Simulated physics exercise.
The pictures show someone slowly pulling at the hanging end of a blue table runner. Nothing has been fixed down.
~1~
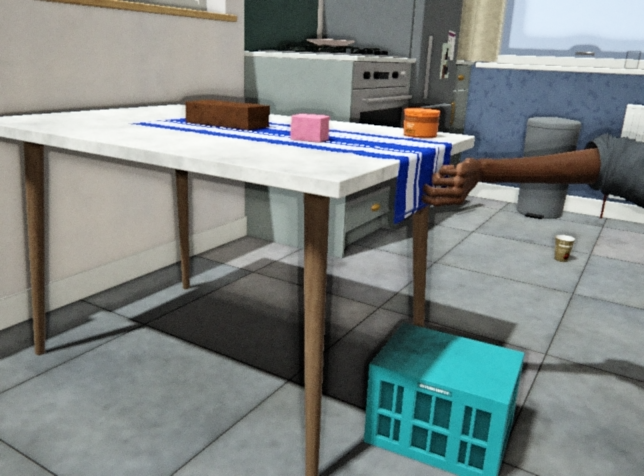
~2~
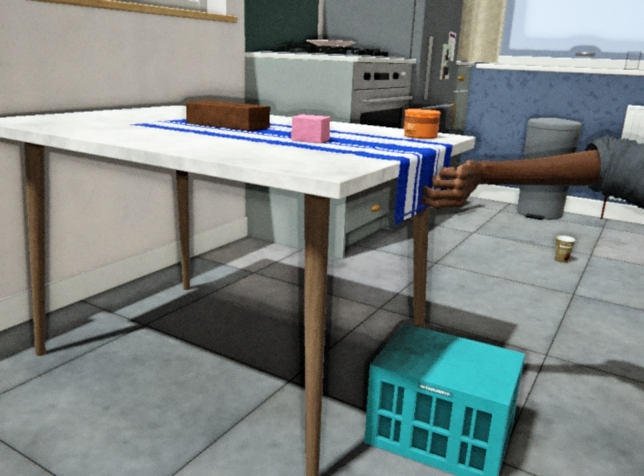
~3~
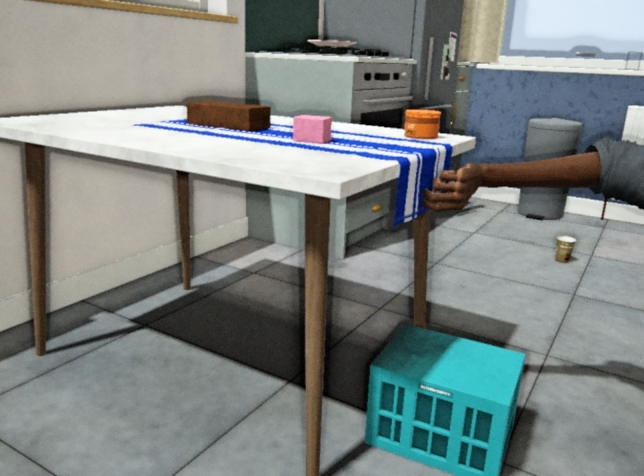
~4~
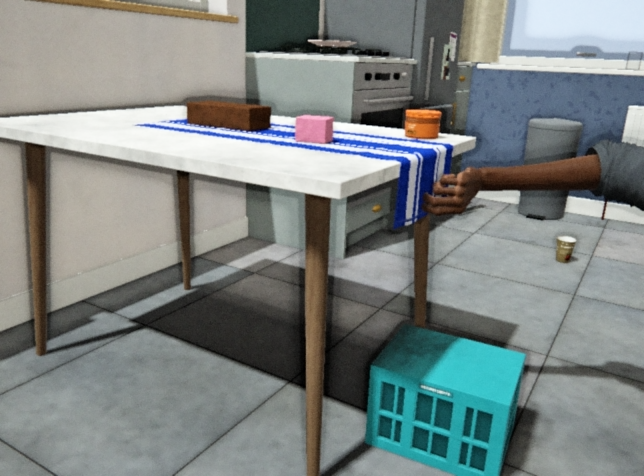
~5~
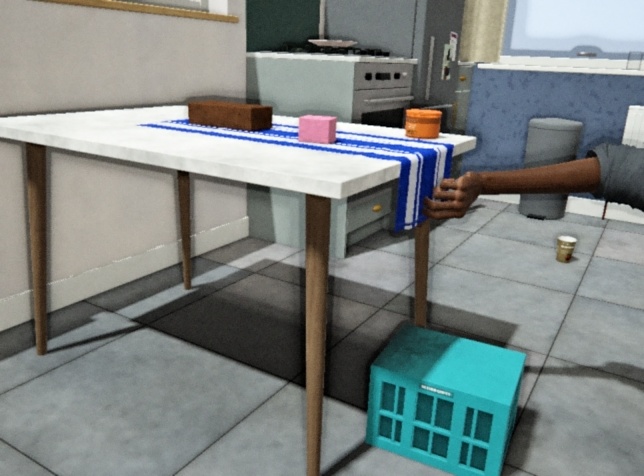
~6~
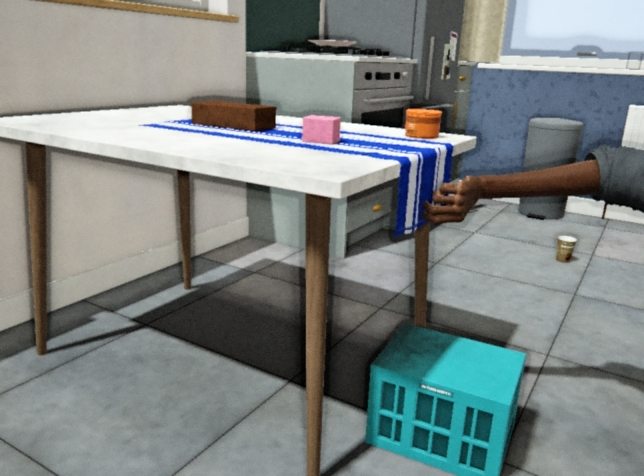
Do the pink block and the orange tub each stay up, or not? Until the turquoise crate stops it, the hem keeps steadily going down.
Taking each: The pink block does not stay up, the orange tub stays up.
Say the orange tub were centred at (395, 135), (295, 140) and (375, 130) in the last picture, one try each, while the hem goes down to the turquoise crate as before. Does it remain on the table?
In the first case it is carried off; in the second case it keeps clear of the edge; in the third case it comes down.
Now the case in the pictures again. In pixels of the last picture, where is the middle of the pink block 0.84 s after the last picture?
I'd say close to (378, 136).
Then, 0.84 s later than the last view, hem going down; block carried along near (378, 136); tub as before.
Then, 1.58 s later than the last view, hem going down; block over the edge; tub as before.
Finally, hem on the crate; block down below near (447, 333); tub as before. The pink block is carried off the end and the orange tub stays on the table.
